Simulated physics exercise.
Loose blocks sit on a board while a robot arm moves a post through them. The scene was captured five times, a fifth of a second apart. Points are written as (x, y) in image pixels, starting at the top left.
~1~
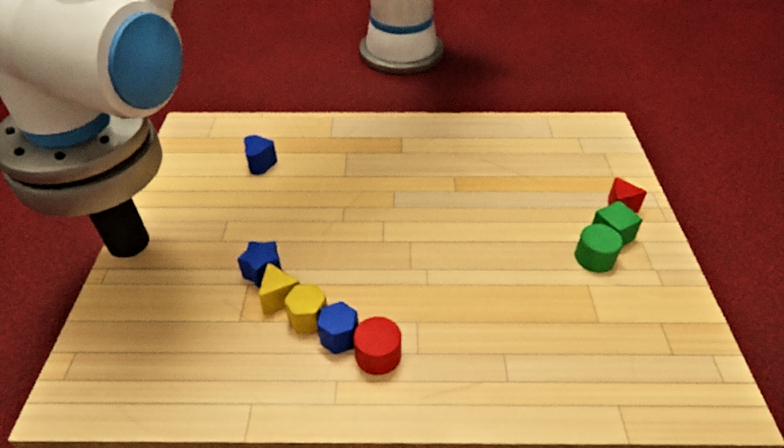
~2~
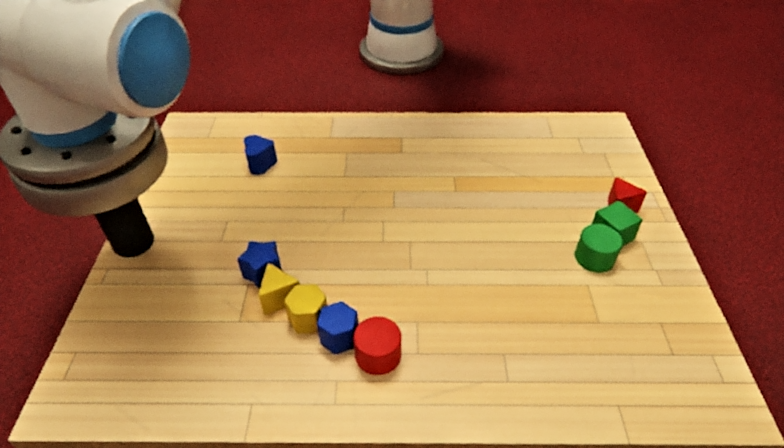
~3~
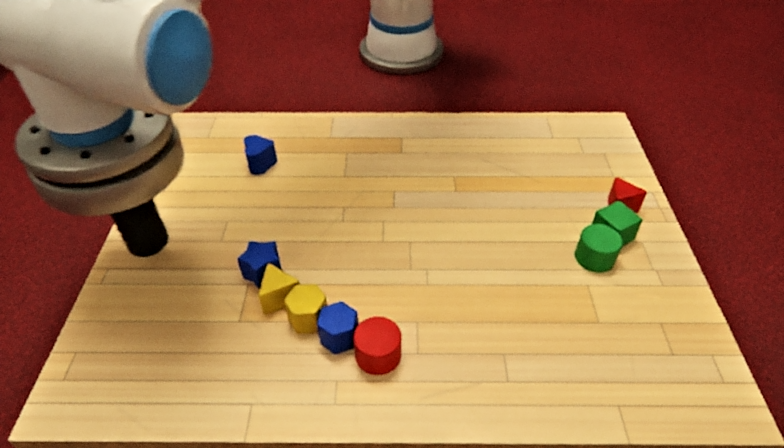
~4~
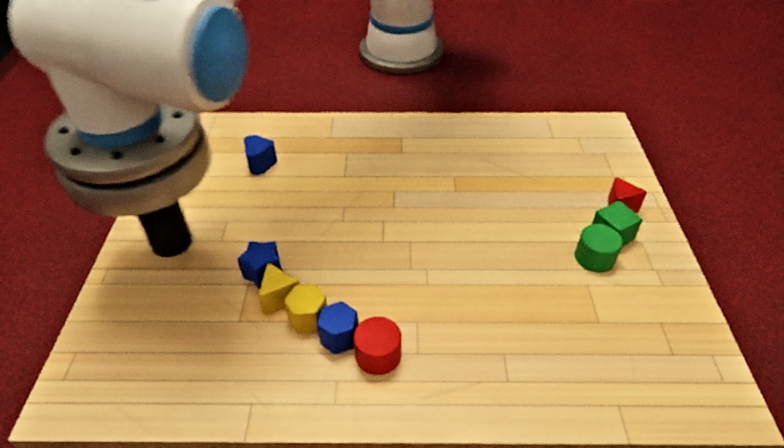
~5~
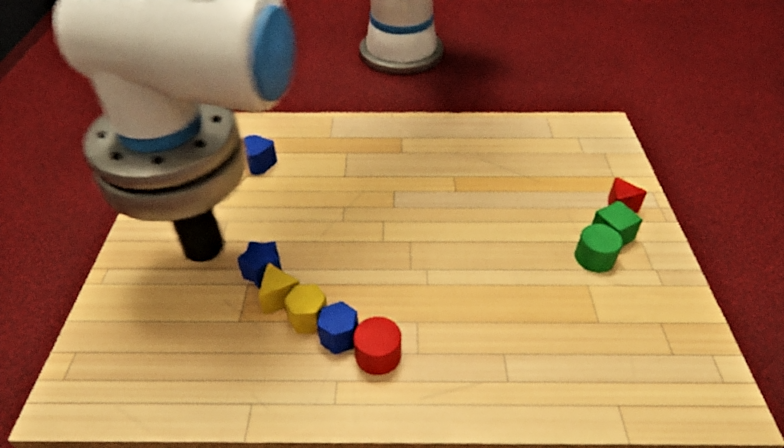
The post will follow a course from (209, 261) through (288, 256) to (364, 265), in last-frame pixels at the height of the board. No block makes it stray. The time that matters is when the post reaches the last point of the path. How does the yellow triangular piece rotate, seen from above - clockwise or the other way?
In a top view, it turns counterclockwise.
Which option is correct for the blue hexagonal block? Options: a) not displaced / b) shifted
The one that fits is a, not displaced.
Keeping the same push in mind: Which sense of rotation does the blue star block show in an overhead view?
Spin direction: Clockwise.
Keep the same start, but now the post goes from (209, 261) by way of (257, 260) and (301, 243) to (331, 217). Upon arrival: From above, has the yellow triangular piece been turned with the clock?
Yes.
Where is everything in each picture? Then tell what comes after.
In the first frame, lower end of the post at (129, 243), tops of blocks, blue star block at (259, 253), yellow triangular piece at (275, 279), yellow hexagonal block at (305, 298), blue hexagonal block at (337, 317).
In the second frame, post at (134, 243), blocks as before.
In the third frame, post at (149, 242), blocks as before.
In the fourth frame, post at (173, 243), blocks as before.
In the fifth frame, post at (204, 247), blue star block at (259, 253), yellow triangular piece at (275, 279), yellow hexagonal block at (305, 298), blue hexagonal block at (337, 317).
On the path given first. One third of the way, post at (258, 242); blue star block at (277, 256), turned 35° clockwise; yellow triangular piece at (280, 284), turned 15° anticlockwise; yellow hexagonal block at (308, 300).
Two thirds of the way, post at (311, 245); blue star block at (303, 266), turned 75° clockwise; yellow triangular piece at (275, 291), turned 20° anticlockwise; yellow hexagonal block at (307, 300).
At the end, post at (363, 251); blue star block at (307, 267), turned 90° clockwise; yellow triangular piece at (275, 291), turned 20° anticlockwise; yellow hexagonal block at (307, 300); blue hexagonal block not moved.
